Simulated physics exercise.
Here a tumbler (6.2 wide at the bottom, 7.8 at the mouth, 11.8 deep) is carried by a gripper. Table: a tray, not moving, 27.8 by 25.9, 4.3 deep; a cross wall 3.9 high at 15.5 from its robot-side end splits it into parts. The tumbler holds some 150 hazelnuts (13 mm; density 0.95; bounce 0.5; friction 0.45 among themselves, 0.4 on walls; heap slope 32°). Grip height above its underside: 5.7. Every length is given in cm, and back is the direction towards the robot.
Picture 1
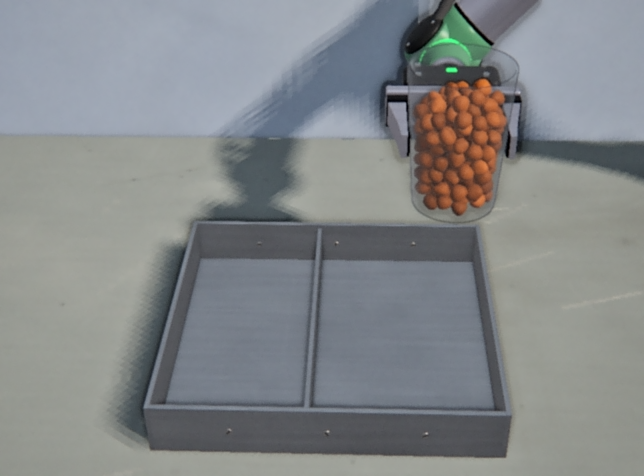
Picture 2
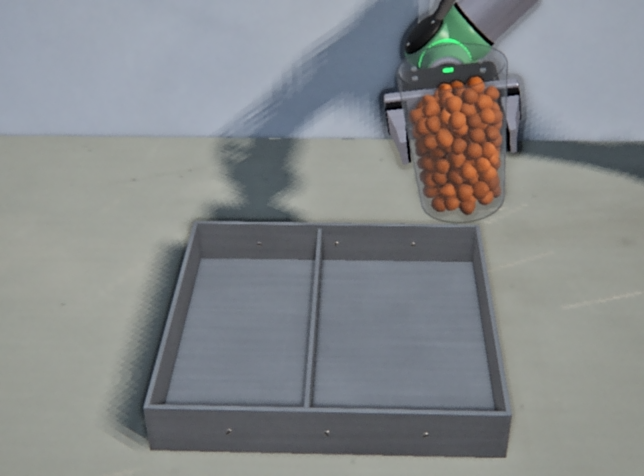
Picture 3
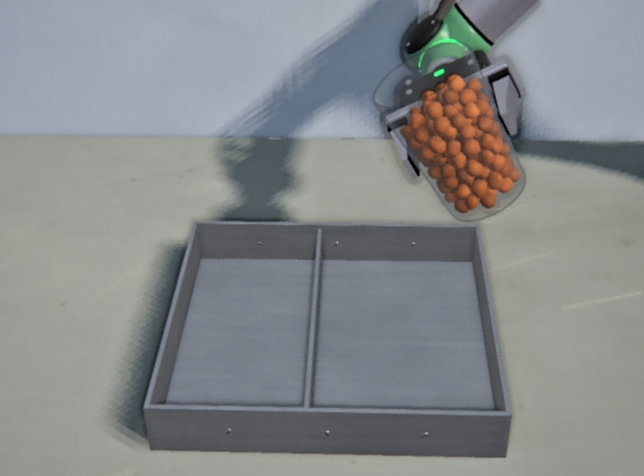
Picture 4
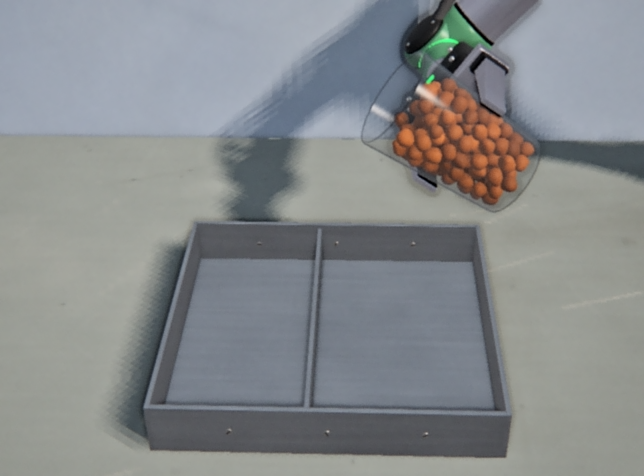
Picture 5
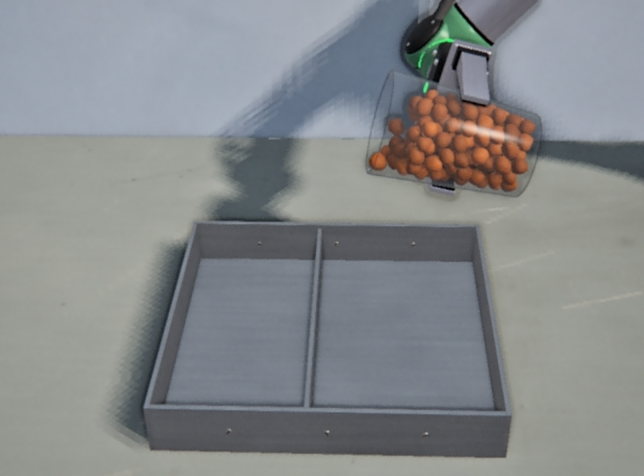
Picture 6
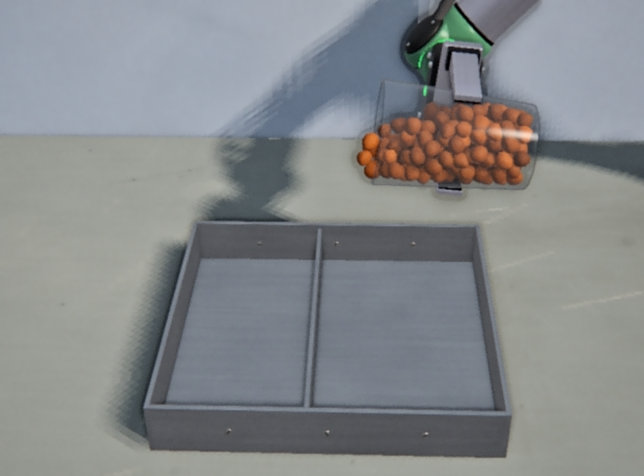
A clear tumbler packed with orange-brown nuts is gripped by a green-lit robotic arm at the upper right, seen from a fixed, raised viewpoint. Below it, on a pale greenish-grey surface before a light wall, an empty grey tray with one divider sits still. The gripper rotates the tumbler from upright to nearly horizontal, its mouth turning left, and the nuts shift towards the rim.
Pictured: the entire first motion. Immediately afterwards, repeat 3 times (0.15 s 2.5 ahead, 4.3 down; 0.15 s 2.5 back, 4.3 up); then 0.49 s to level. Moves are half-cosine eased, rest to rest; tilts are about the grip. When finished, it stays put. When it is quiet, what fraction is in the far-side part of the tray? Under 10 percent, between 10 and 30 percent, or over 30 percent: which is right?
The right one is between 10 and 30 percent.
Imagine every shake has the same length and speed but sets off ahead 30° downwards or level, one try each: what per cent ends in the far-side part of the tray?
Result: Approx. 45 % and 50 %, one try each.
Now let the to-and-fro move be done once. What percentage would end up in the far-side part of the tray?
In that case it would be near 10 percent.
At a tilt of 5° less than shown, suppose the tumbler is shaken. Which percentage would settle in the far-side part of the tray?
Near 10 %.
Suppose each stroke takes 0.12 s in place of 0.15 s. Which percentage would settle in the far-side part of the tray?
That would give around 30 per cent.
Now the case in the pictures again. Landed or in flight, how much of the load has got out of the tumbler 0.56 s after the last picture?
Roughly 15 percent is out.
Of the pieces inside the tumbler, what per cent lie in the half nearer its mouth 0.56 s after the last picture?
Near 45 in a hundred.
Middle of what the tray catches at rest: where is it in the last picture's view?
Roughly at (324, 342) in the last picture.
Then, 0.56 s later, tilted 84° forward, highest piece 22 above the table; 125 in the tumbler, 14 in the far-side part, 9 in the robot-side part, 3 in flight or on a rim.
Then, 1.11 s later, tilted 51° forward, highest piece 24 above the table; 110 in the tumbler, 21 in the robot-side part, 20 in the far-side part.
Then, 1.59 s later, level, highest piece 24 above the table; 110 in the tumbler, 21 in the robot-side part, 20 in the far-side part.
Then, 2.64 s later, level, highest piece 24 above the table; 110 in the tumbler, 21 in the robot-side part, 20 in the far-side part.
At rest, 110 in the tumbler, 21 in the robot-side part, 20 in the far-side part. That is 13 % in the far-side part of the tray.
